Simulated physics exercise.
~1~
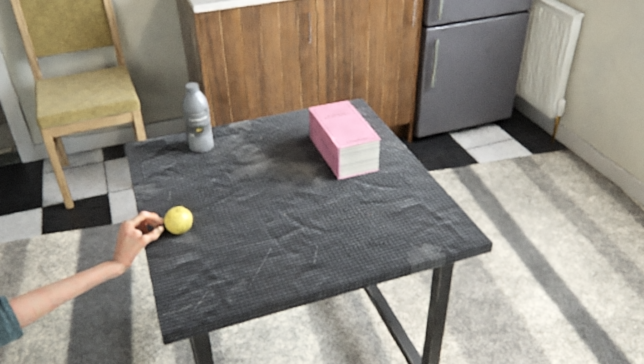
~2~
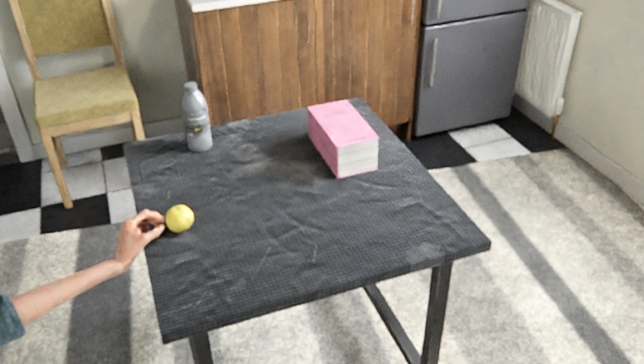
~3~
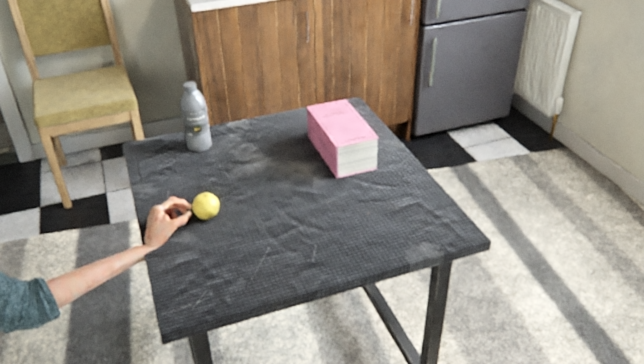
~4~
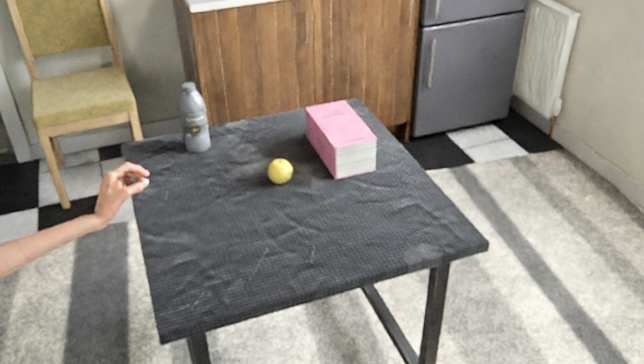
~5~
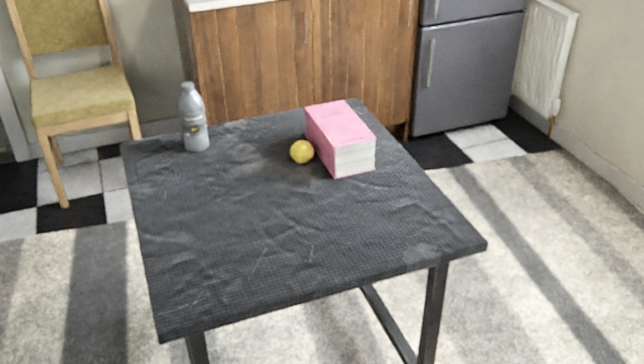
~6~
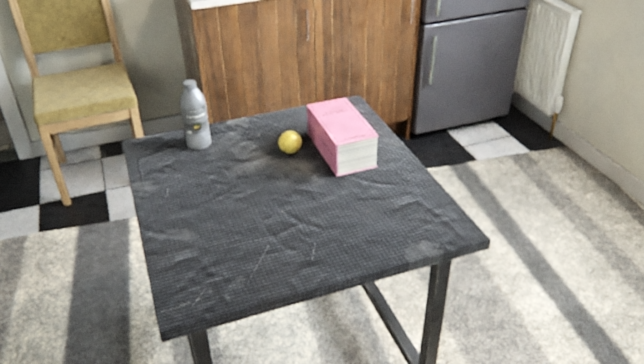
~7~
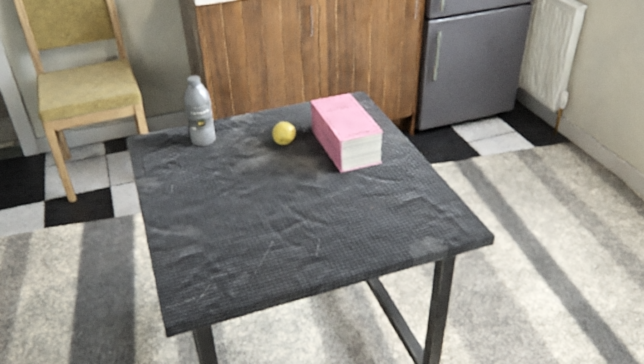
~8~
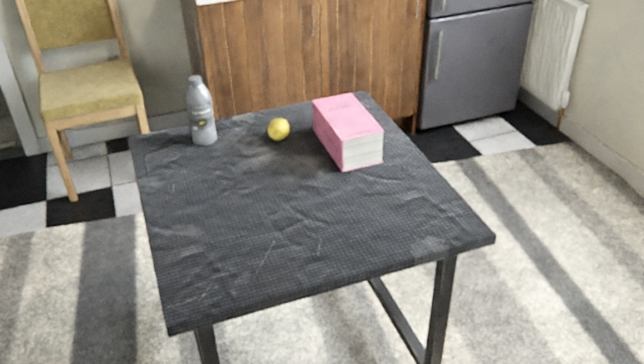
Hand rolling a yellow apple across a dark table to a pink book, the apple then drifting back leftward, staying on top.
